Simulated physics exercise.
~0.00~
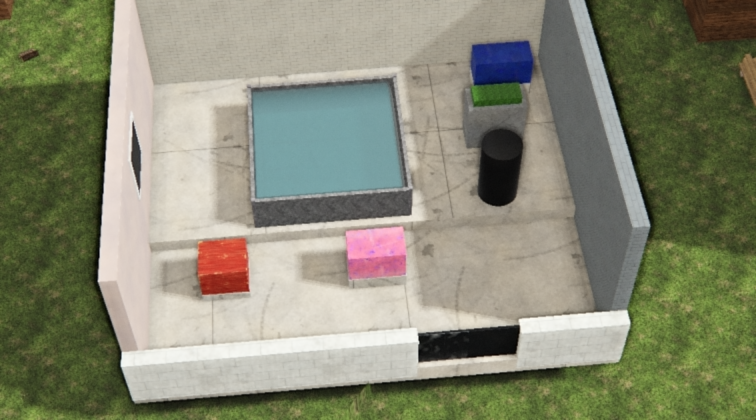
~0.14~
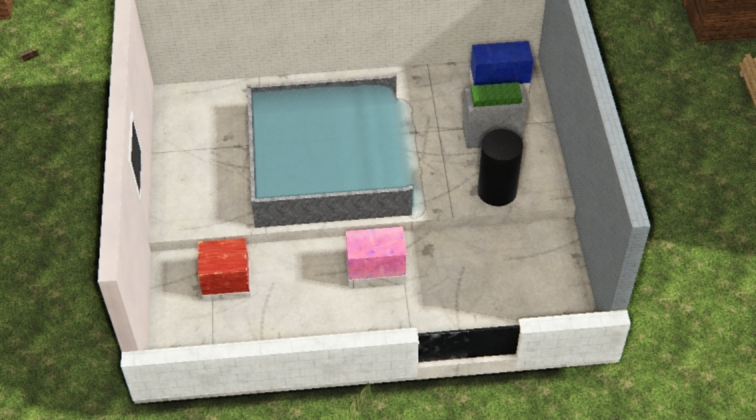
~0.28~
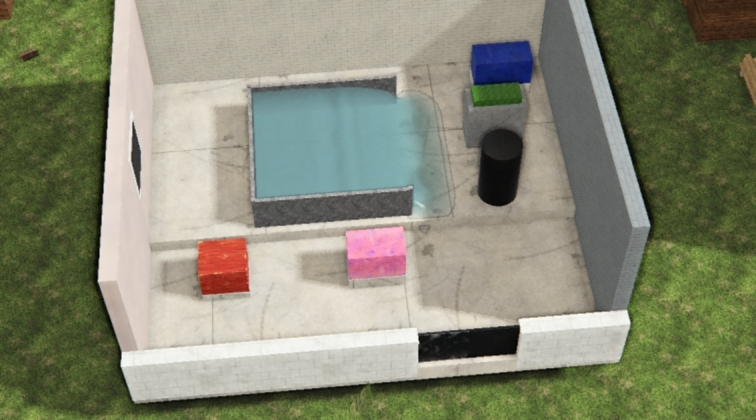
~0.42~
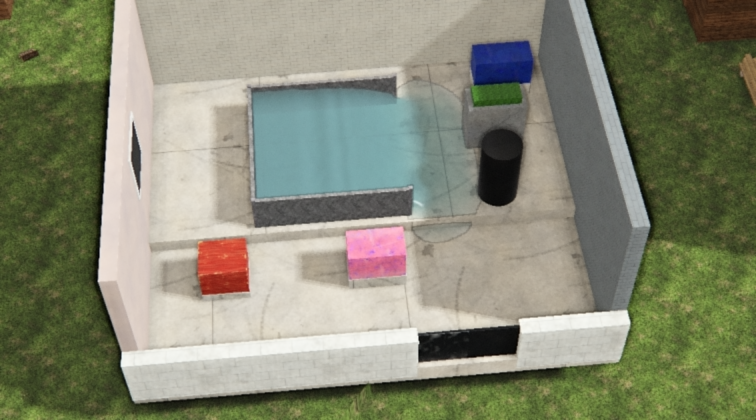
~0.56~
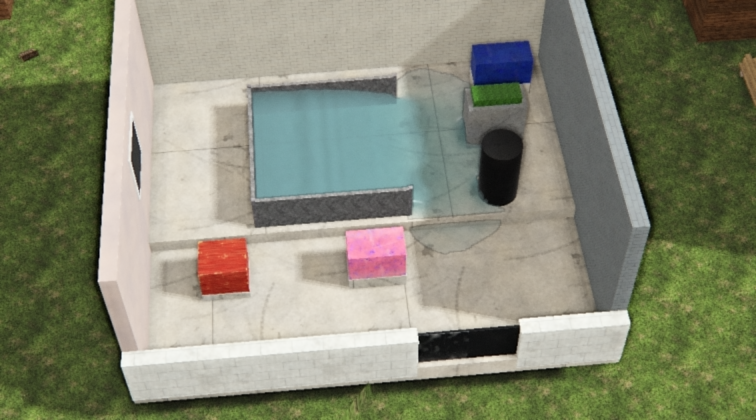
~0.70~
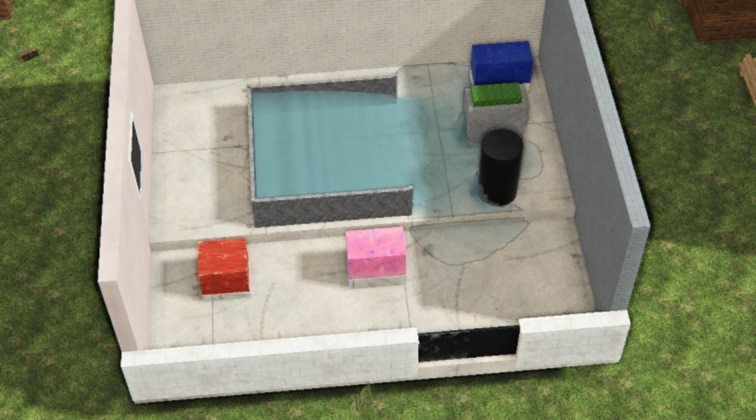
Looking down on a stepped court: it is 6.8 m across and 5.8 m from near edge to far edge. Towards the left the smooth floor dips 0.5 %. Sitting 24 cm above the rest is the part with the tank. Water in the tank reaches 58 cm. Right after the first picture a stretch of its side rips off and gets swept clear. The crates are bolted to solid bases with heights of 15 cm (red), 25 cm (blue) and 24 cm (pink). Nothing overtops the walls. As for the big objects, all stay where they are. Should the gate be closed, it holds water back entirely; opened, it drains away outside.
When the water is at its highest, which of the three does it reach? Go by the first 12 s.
At the end, the red crate is reached by water. The blue crate is reached by water. The pink crate remains dry.
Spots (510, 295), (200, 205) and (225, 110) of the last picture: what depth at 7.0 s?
In that order: 13, 3 and 3 cm.
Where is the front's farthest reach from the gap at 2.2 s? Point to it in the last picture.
That would be close to (592, 338).
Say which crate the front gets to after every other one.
That would be the red one.
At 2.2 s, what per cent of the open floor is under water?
About 40 per cent.
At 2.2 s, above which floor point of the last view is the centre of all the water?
I'd say somewhere around (416, 158).
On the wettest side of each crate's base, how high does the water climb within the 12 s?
Measured in centimetres, that comes to red 21, blue 36 and pink 17.
After 1.4 s water covers 30 % of the floor and is deepest (40 cm) near (470, 180); red plinth not reached, blue plinth reached, pink plinth not reached.
After 2.2 s water covers 40 % of the floor and is deepest (41 cm) near (552, 156); red plinth not reached, blue plinth reached, pink plinth not reached.
After 3.5 s water covers 55 % of the floor and is deepest (34 cm) near (500, 67); red plinth not reached, blue plinth reached, pink plinth reached.
After 7.0 s water covers 95 % of the floor and is deepest (23 cm) near (161, 376); red plinth reached, blue plinth reached, pink plinth reached.
After 12.0 s water covers 100 % of the floor and is deepest (20 cm) near (152, 268); highest at the red plinth 21 cm, highest at the blue plinth 36 cm, highest at the pink plinth 17 cm.
